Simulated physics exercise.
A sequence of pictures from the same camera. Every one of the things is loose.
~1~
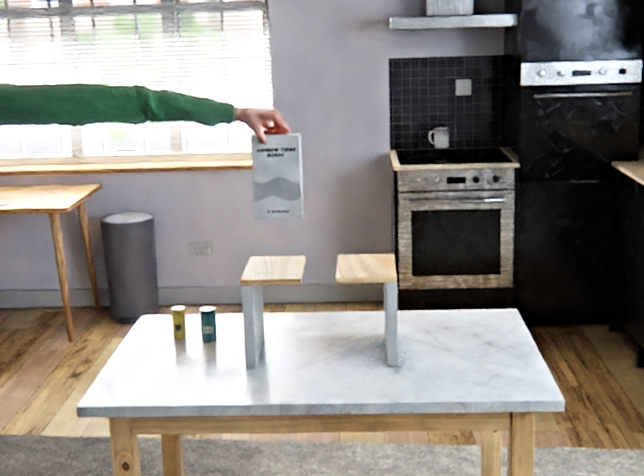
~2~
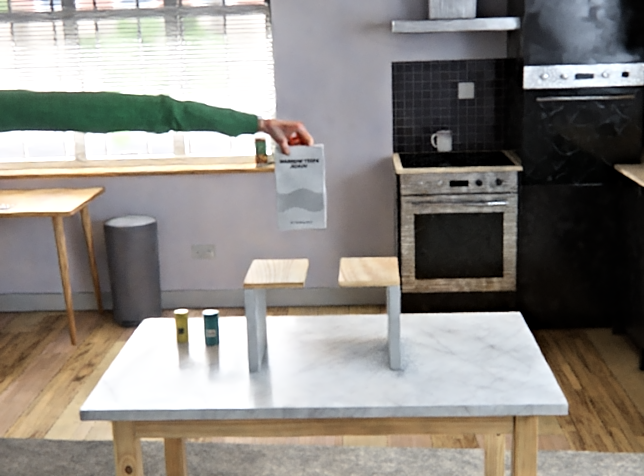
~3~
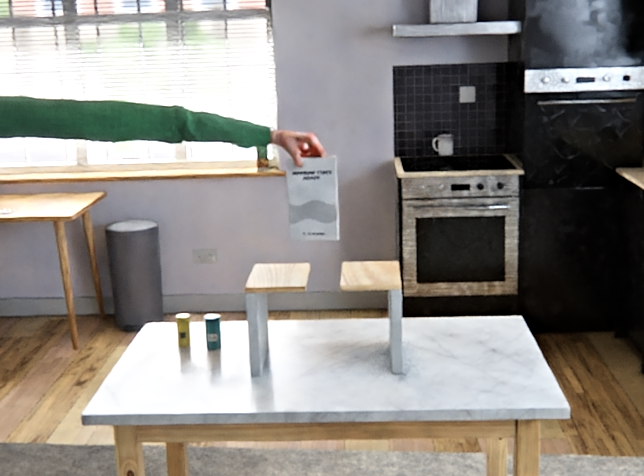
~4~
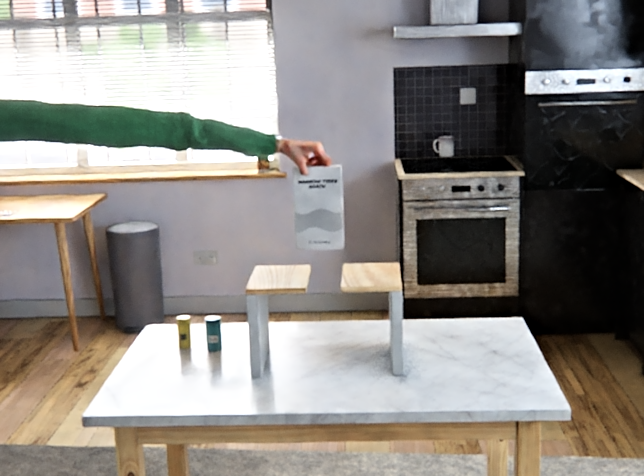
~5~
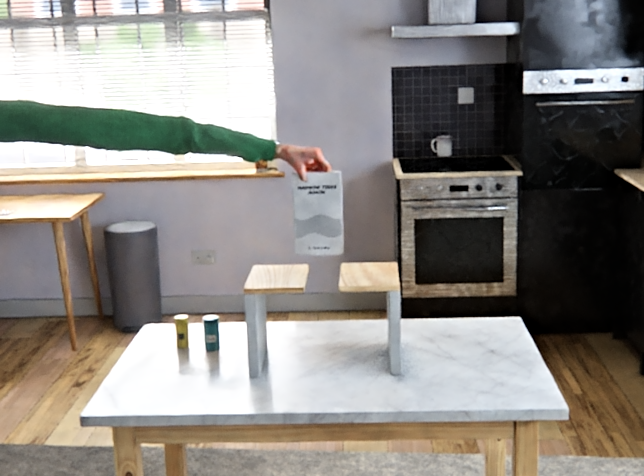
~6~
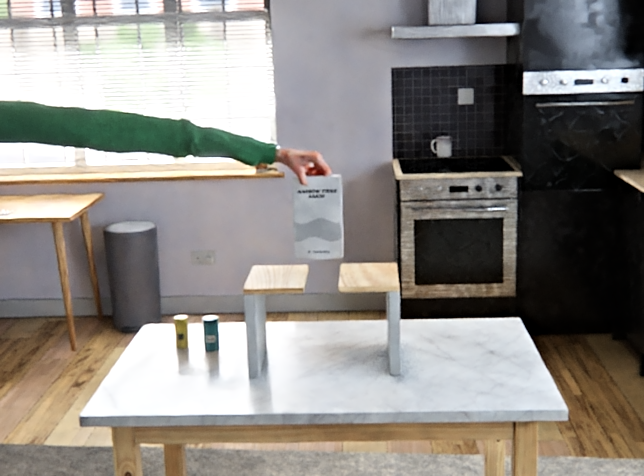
A green-sleeved arm reaches in from the left, its hand gripping a white book with a grey wave pattern above a marble-topped table, seen from the front in a kitchen. Yellow and turquoise shakers stand left of two wood-topped stands separated by a gap, with a black-and-steel oven behind. The hand carries the book right and downward, then holds it nearly still above the gap, while the view shifts very slightly.
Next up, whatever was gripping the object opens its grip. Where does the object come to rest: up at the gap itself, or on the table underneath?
The object comes to rest up at the gap.
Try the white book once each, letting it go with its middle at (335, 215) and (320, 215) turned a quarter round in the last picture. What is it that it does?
Well, first go it gets stuck, while second go it falls right through.
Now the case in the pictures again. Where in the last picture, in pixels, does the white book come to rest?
End point in the final view: About (319, 235).
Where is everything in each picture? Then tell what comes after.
In the first picture, on its way; white book (277, 177); turquoise shaker (209, 325).
In the second picture, on its way; white book (300, 187); turquoise shaker (211, 328).
In the third picture, on its way; white book (313, 199); turquoise shaker (213, 332).
In the fourth picture, on its way; white book (318, 208); turquoise shaker (214, 334).
In the fifth picture, on its way; white book (318, 213); turquoise shaker (212, 333).
In the sixth picture, poised above the slot; white book (318, 217); turquoise shaker (211, 334).
Then, 0.32 s past the last view, white book displaced a little near (319, 235).
Then, 0.66 s past the last view, white book resting near (319, 235).
Finally, moved from the start, white book; the other 2 still in place. Final places as the last picture's camera would see them, white book near (319, 235). The book stays on top.
